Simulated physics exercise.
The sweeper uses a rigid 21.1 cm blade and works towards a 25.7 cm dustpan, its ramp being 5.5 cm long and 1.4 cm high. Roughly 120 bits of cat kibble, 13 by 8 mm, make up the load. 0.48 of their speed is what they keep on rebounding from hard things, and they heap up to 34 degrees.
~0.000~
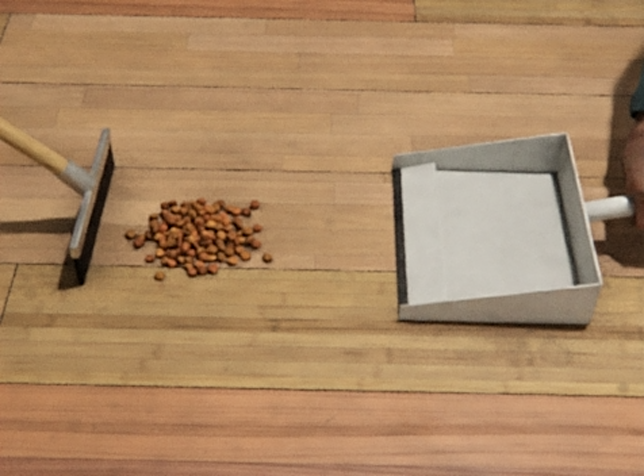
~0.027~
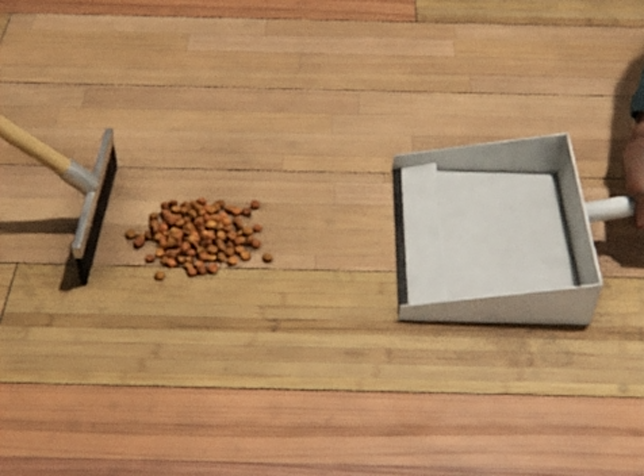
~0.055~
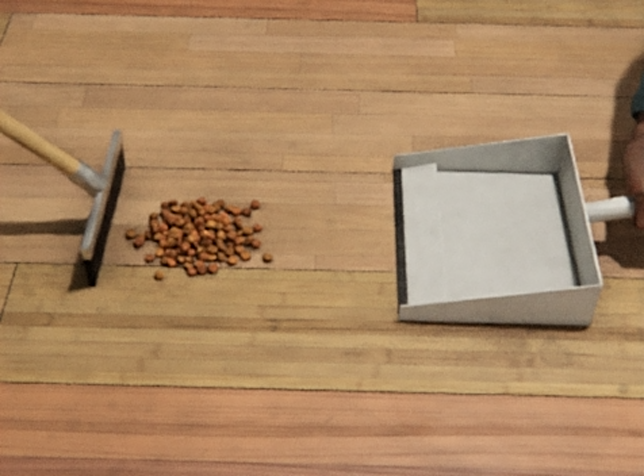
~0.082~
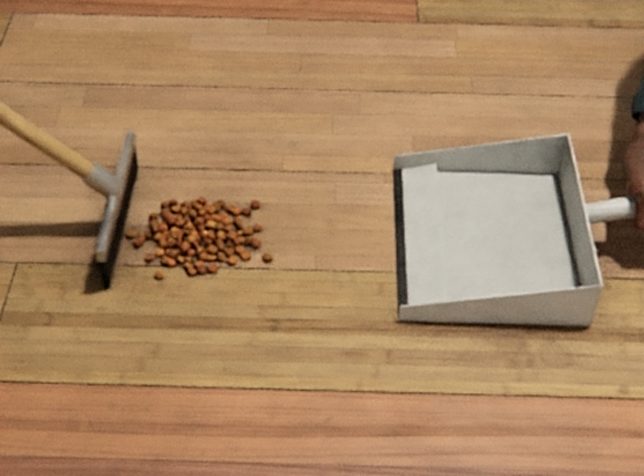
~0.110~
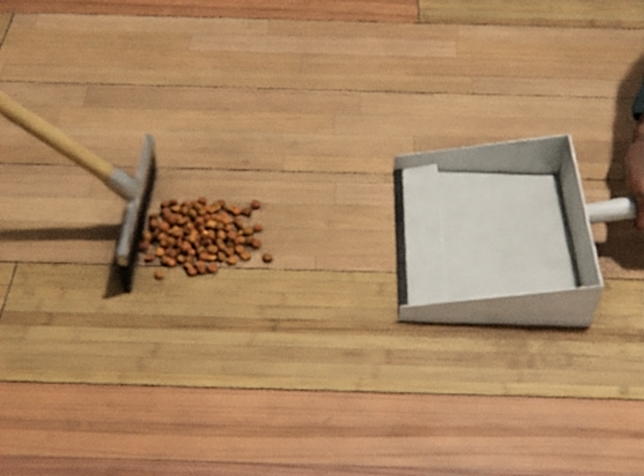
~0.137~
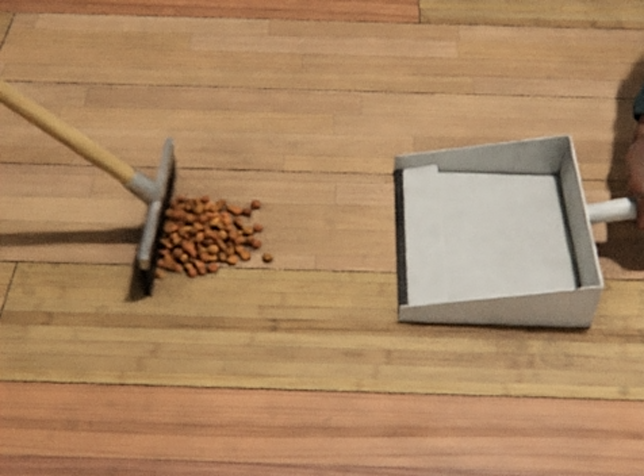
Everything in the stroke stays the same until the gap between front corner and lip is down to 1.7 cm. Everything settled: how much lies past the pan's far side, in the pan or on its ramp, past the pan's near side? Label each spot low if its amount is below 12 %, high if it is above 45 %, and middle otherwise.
Past the pan's far side: Low, in the pan or on its ramp: High, past the pan's near side: Low.
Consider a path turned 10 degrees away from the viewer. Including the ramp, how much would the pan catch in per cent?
Pan plus ramp: Some 70 %.
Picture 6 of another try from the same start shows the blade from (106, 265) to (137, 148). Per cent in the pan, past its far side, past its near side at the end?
Pan 20 % / far 0 % / near 25 %.
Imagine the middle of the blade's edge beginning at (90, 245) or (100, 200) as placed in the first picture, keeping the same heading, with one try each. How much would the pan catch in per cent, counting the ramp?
50 and 60 per cent, roughly.
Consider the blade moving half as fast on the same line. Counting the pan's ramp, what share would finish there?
Near 55 %.
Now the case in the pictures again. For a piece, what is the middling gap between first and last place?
Roughly 28 cm.
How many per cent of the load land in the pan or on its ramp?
Around 60 in a hundred finish there.
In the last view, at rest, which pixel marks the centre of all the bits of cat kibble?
Approximately (410, 267) in the last picture.
Then, at 0.29 s, middle of the blade 15 cm from the lip; 0 % over the lip, far side 0 %, near side 0 %.
Then, at 0.39 s, middle of the blade 5 cm from the lip; 0 % over the lip, far side 0 %, near side 5 %.
After 0.62 s, middle of the blade 2 cm from the lip; 60 % over the lip, far side 0 %, near side 5 %.
In the end, at 1.1 s, far side 0 %, pan 60 %, near side 5 %, in front of the lip or behind the blade 30 %.
